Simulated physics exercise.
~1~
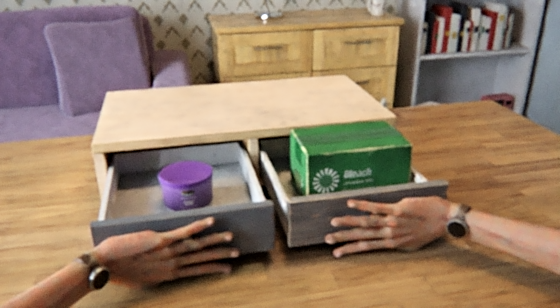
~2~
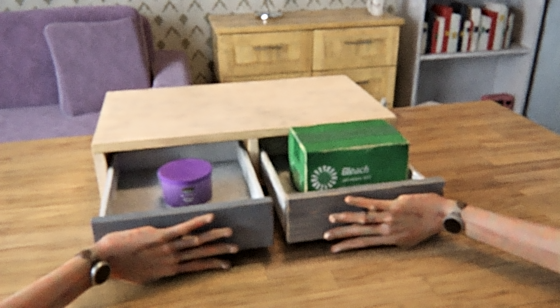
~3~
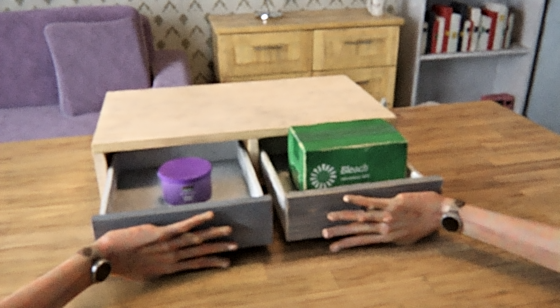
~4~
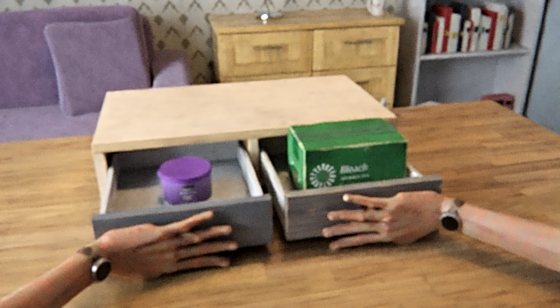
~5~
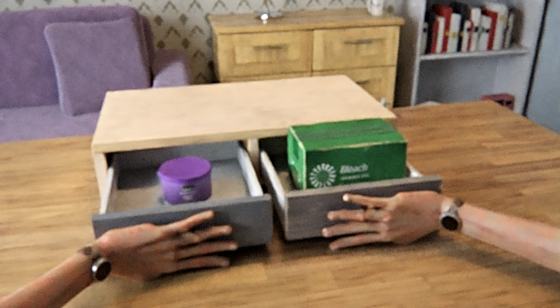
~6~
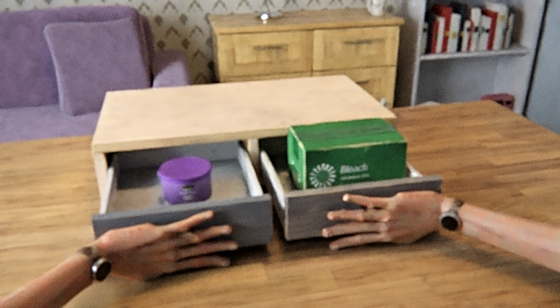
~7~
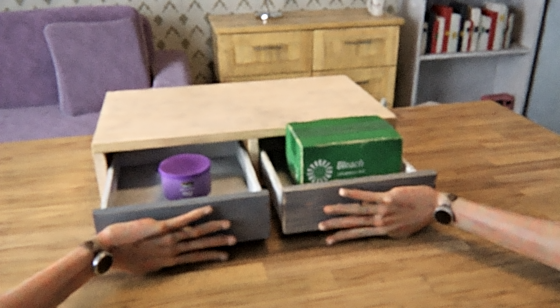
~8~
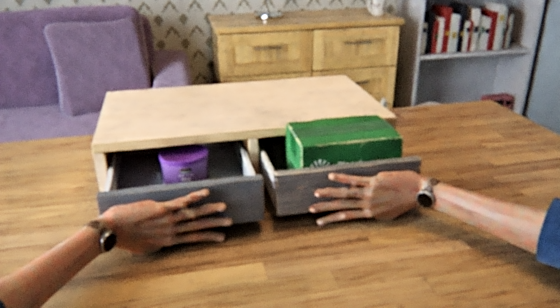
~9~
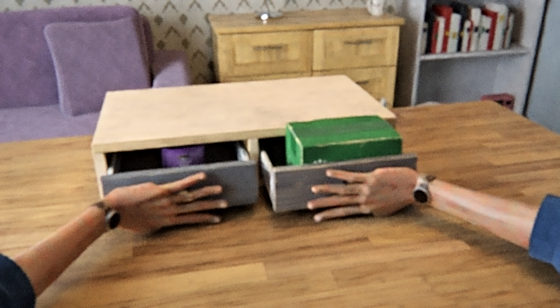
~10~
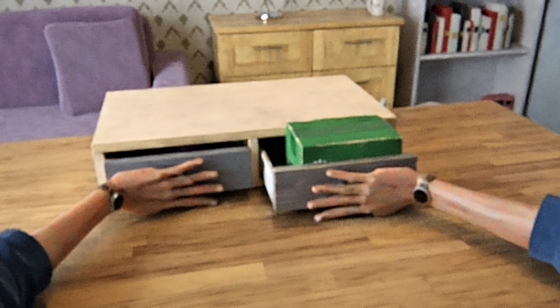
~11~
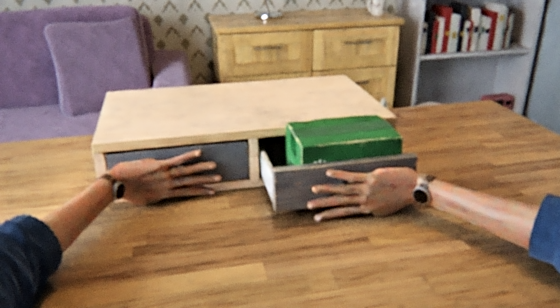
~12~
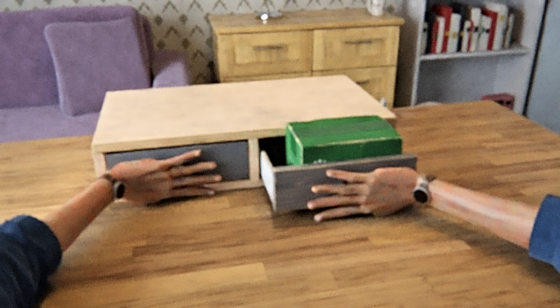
Two hands pushing side-by-side drawers, the left closing over a purple tin, the right stopping partly open with a green box.
